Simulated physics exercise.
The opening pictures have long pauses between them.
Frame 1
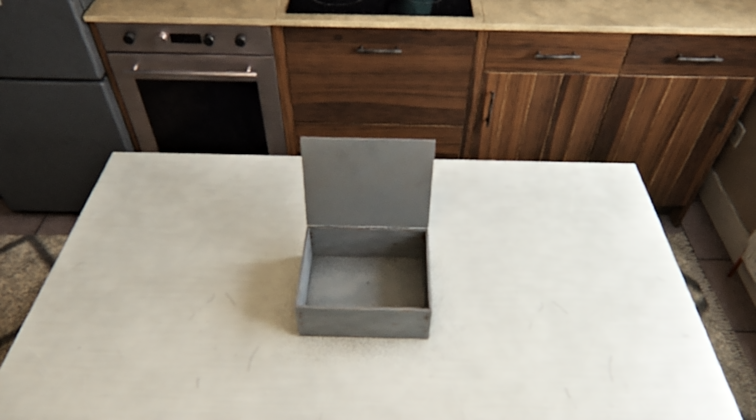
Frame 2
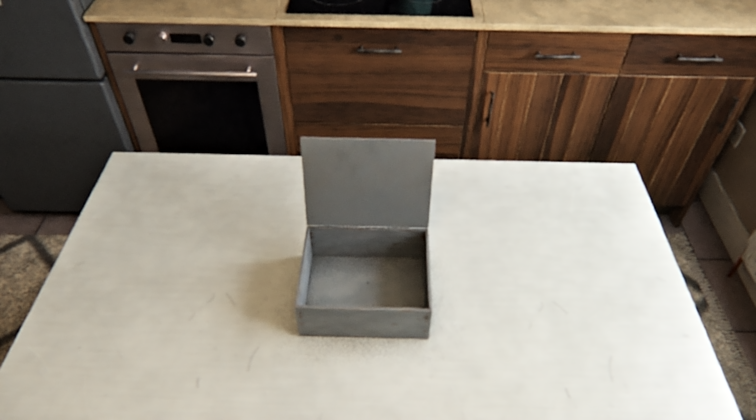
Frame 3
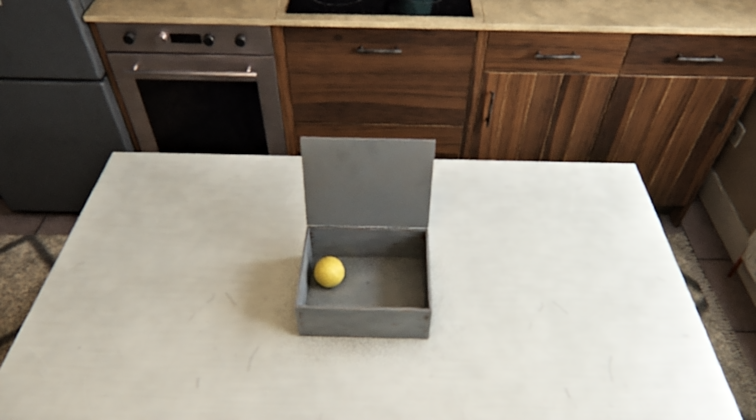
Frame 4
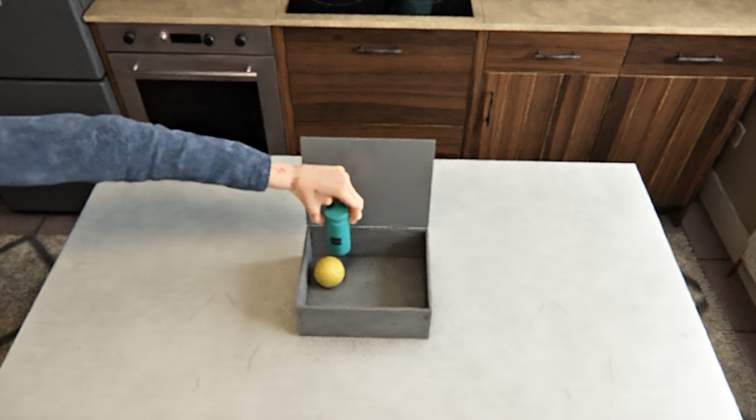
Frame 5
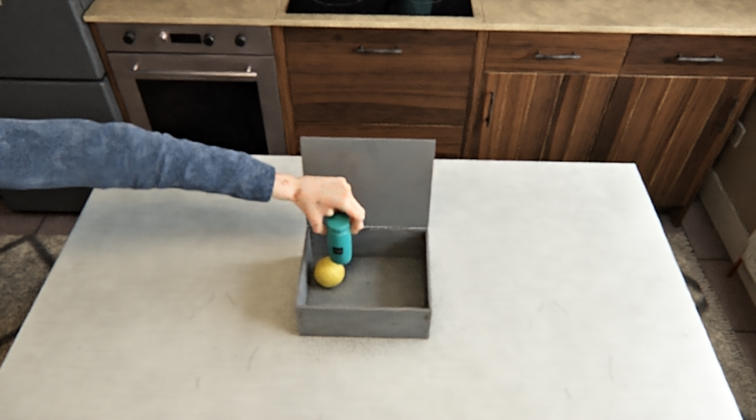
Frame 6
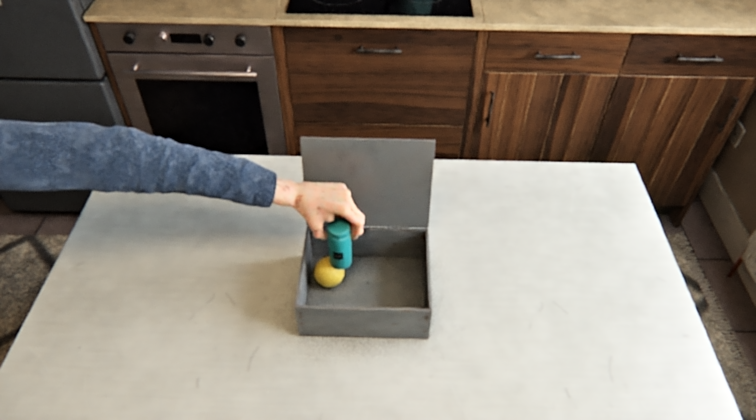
A hand lowering a turquoise shaker into an open grey box on a table, after a yellow lemon appears inside.
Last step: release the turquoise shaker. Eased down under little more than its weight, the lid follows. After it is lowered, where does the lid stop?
It stops flat on the box.
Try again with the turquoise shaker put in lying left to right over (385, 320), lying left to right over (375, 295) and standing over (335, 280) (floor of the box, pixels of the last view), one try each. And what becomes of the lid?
With the first placement it drops into place; with the second it drops into place; with the third it drops into place.
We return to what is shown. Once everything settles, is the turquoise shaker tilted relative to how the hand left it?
Observation: The turquoise shaker tilts over.
Then, 0.40 s after the last picture, turquoise shaker on its side near (378, 273).
Then, 1.60 s after the last picture, lid 58° above the rim; turquoise shaker on its side near (379, 274).
Then, 1.90 s after the last picture, lid 17° above the rim; turquoise shaker on its side near (379, 274).
At rest, lid shut; tipped over in the box, turquoise shaker; yellow lemon in place. Seen from the same camera at the end, turquoise shaker near (379, 274).
